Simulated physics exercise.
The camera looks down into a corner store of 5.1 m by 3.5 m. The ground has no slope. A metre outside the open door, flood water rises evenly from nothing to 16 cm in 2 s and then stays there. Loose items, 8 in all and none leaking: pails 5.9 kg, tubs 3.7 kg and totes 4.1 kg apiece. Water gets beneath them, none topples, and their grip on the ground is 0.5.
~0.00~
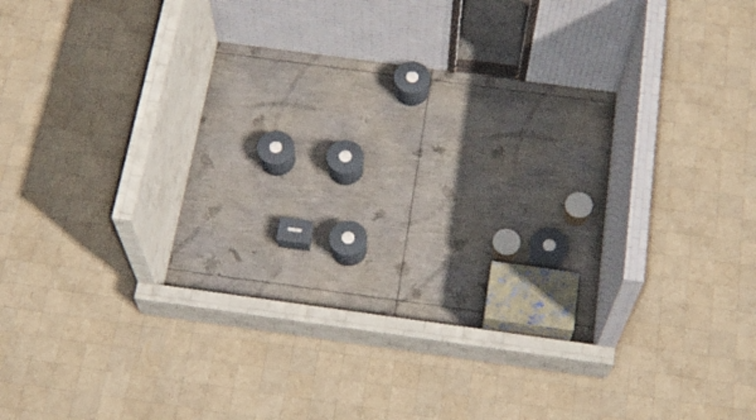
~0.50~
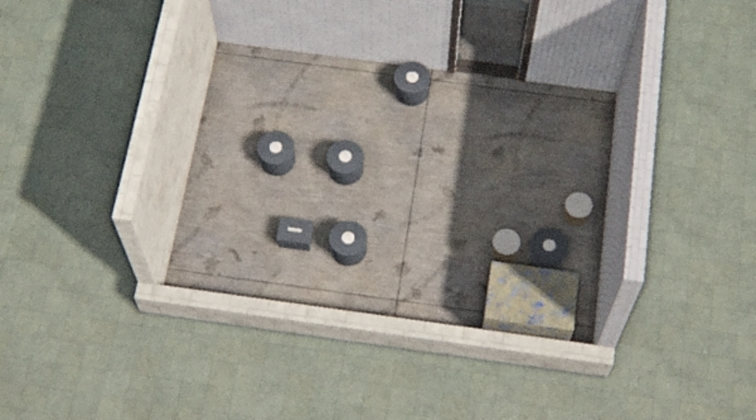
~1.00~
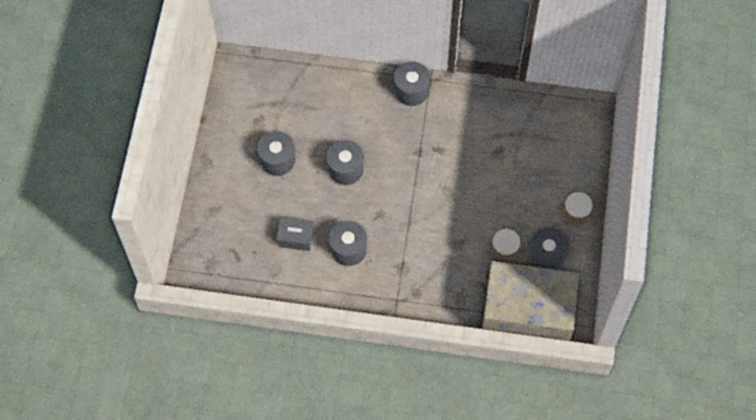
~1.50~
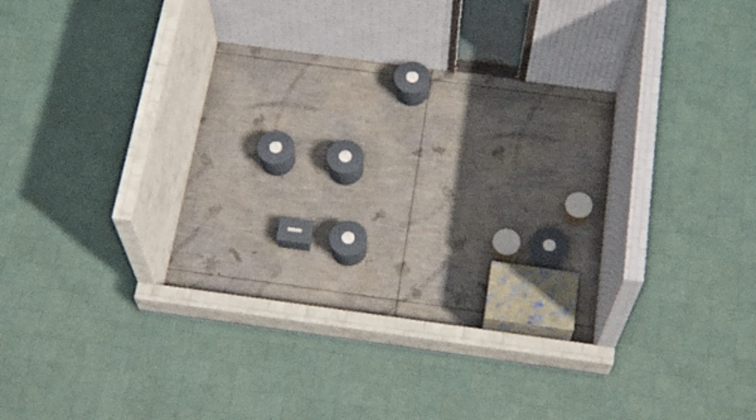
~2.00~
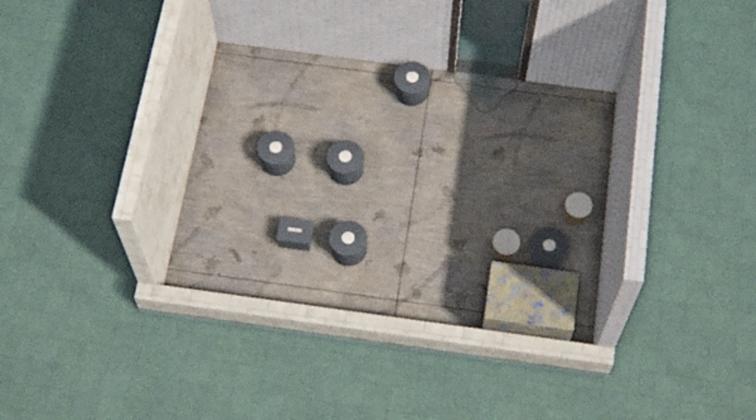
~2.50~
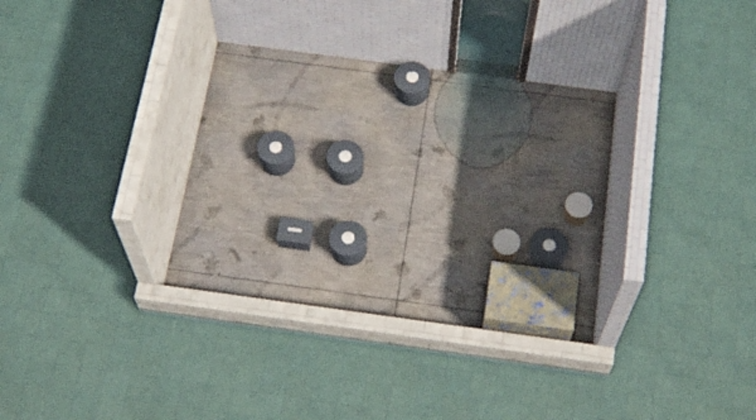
Water covers the ground outside, then spreads thinly through the doorway onto the floor.
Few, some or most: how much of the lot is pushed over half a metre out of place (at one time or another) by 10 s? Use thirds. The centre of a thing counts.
It is less than a third.
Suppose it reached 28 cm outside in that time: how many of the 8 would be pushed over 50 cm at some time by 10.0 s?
In that case 7 of them.
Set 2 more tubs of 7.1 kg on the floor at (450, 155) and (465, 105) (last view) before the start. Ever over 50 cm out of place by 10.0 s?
In that order: More, more.
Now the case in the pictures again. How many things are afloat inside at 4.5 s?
At that moment 0.
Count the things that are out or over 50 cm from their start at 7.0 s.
By then 1.
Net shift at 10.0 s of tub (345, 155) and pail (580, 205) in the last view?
In turn: 0 cm, 0 cm.
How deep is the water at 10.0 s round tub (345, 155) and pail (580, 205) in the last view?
About 2 and 6 cm.
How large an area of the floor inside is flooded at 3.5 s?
Roughly 5.0 m2.
After 3.5 s 0 of 8 are over 50 cm from their spots; 0 afloat.
After 4.5 s 0 of 8 are over 50 cm from their spots; 0 afloat.
After 7.0 s 1 of 8 are over 50 cm from their spots; 2 afloat.
After 10.0 s 1 of 8 are over 50 cm from their spots, and 1 have been at some point; 2 afloat.
